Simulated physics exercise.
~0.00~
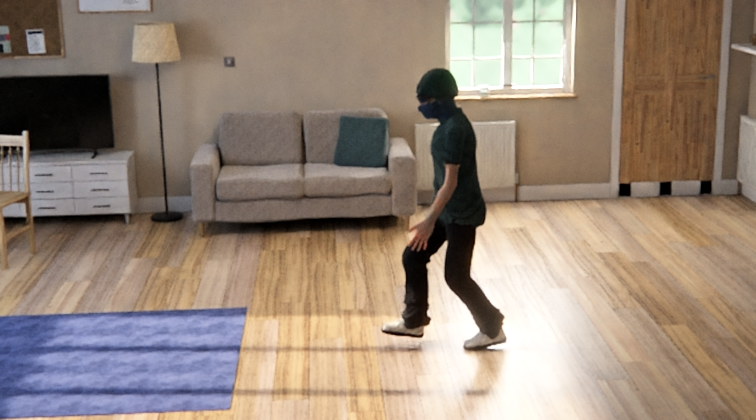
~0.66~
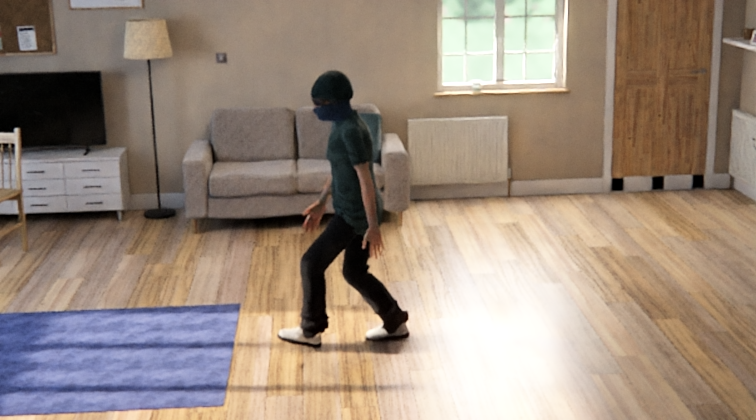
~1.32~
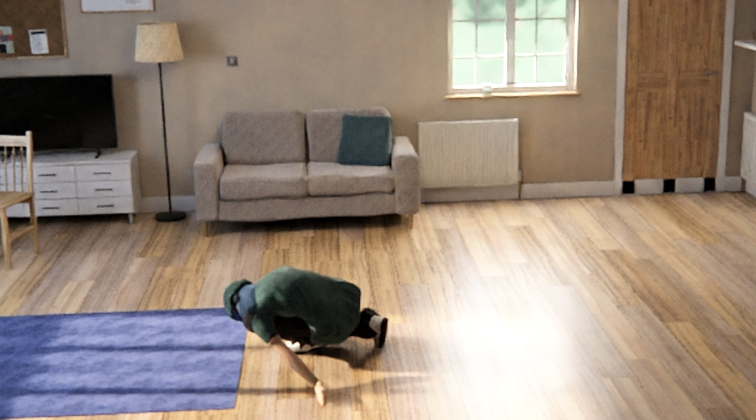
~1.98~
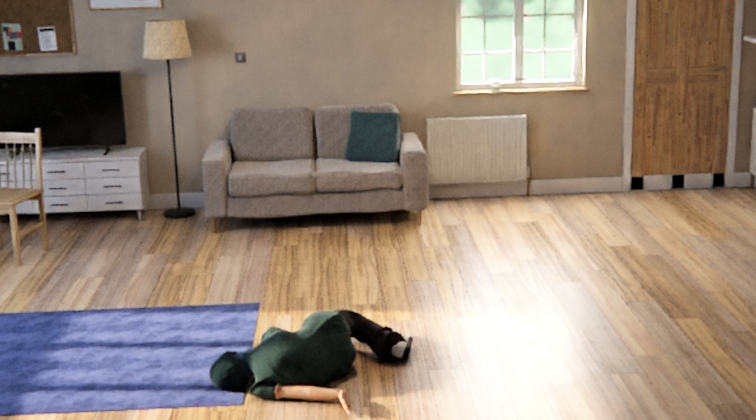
A person in a dark balaclava and green shirt walked left across a living room towards a blue mat, then pitched forward onto the wooden floor and ended up lying face down, head at the mat's near edge and chest just short of it.
